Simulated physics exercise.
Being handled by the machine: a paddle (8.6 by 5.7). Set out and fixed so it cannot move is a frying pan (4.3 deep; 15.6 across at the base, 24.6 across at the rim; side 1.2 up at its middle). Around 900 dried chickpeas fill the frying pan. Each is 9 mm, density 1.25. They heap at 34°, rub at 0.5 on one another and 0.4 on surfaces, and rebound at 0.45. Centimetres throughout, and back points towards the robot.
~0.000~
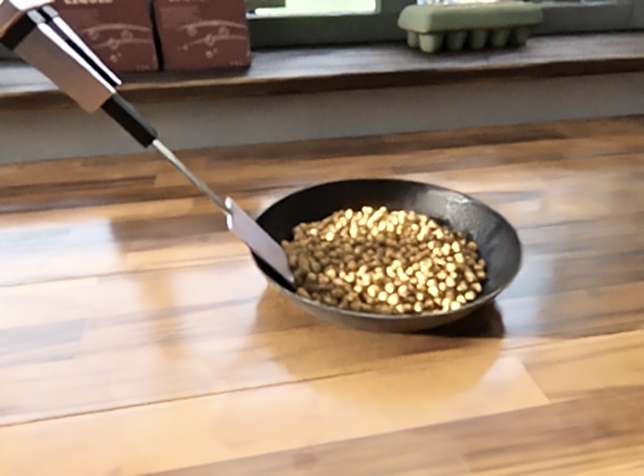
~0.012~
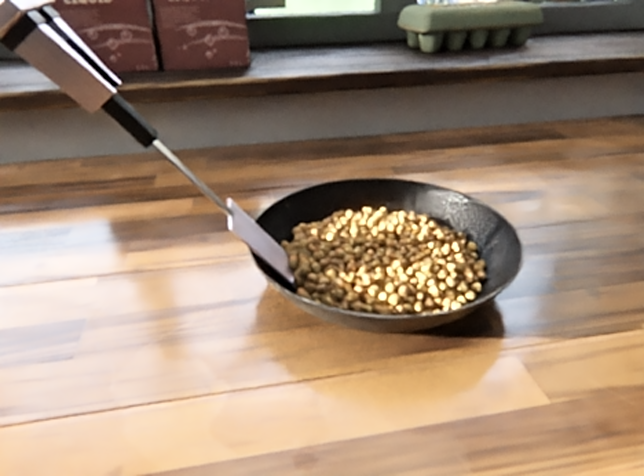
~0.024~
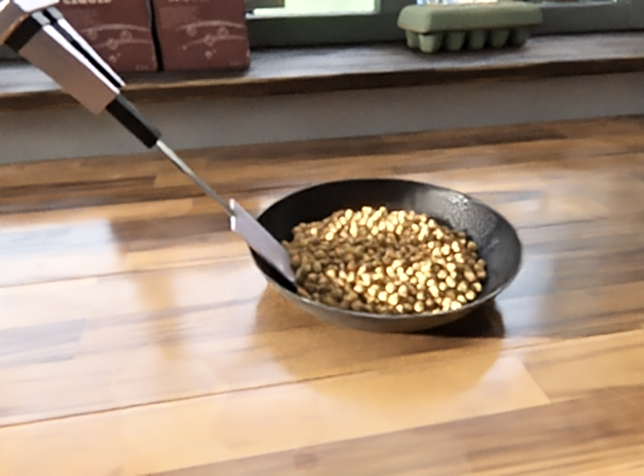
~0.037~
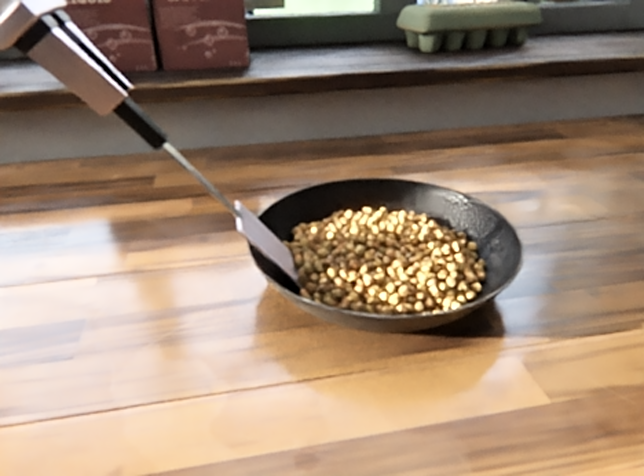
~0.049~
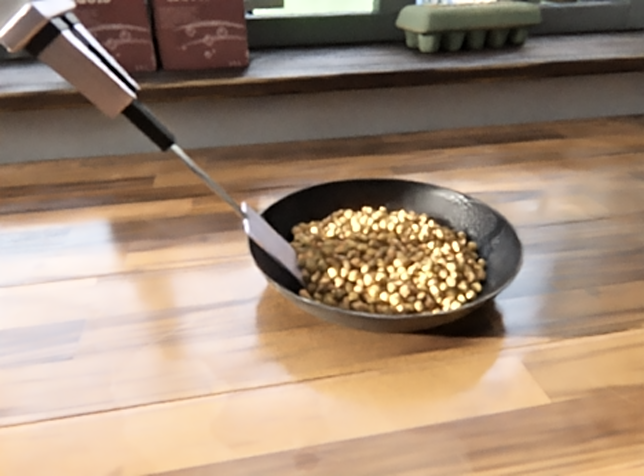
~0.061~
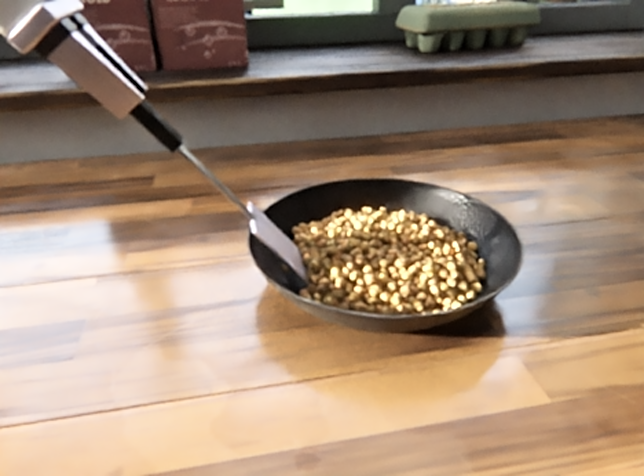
The video shows a dark frying pan of dried chickpeas on a wooden counter, with a paddle held by a robot arm inside its left edge. The paddle shifts slightly to the right against the chickpeas, which barely move.
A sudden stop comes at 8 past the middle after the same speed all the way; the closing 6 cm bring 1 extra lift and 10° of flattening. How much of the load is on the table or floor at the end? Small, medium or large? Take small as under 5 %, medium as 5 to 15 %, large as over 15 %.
Small, so under 5 %.
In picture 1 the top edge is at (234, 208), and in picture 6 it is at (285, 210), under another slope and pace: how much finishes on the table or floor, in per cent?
My guess would be close to 10 per cent.
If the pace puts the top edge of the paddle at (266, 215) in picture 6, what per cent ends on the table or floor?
Share: Roughly 5 %.
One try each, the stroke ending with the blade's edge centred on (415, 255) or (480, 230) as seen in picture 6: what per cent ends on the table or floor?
Some 0 and 15 per cent.
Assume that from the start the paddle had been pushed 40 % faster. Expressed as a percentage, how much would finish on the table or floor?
5 per cent, roughly.
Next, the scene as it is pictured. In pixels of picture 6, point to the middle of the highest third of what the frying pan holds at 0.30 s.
(444, 235).
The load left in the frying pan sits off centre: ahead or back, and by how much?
Some 3.5 cm ahead of the centre.
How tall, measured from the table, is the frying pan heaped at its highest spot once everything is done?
Height at the end: Around 6.0 cm.
By 0.18 s, sloping 53°, highest piece 5 above the table; 900 in the frying pan.
By 0.30 s, sloping 49°, highest piece 5 above the table; 900 in the frying pan.
By 0.56 s, sloping 43°, highest piece 6 above the table; 878 in the frying pan, 20 on the table or floor, 2 on the blade or in flight.
By 1.61 s, sloping 43°, highest piece 6 above the table; 877 in the frying pan, 23 on the table or floor.
Final count, 877 in the frying pan, 23 on the table or floor. That is 3 % on the table or floor.
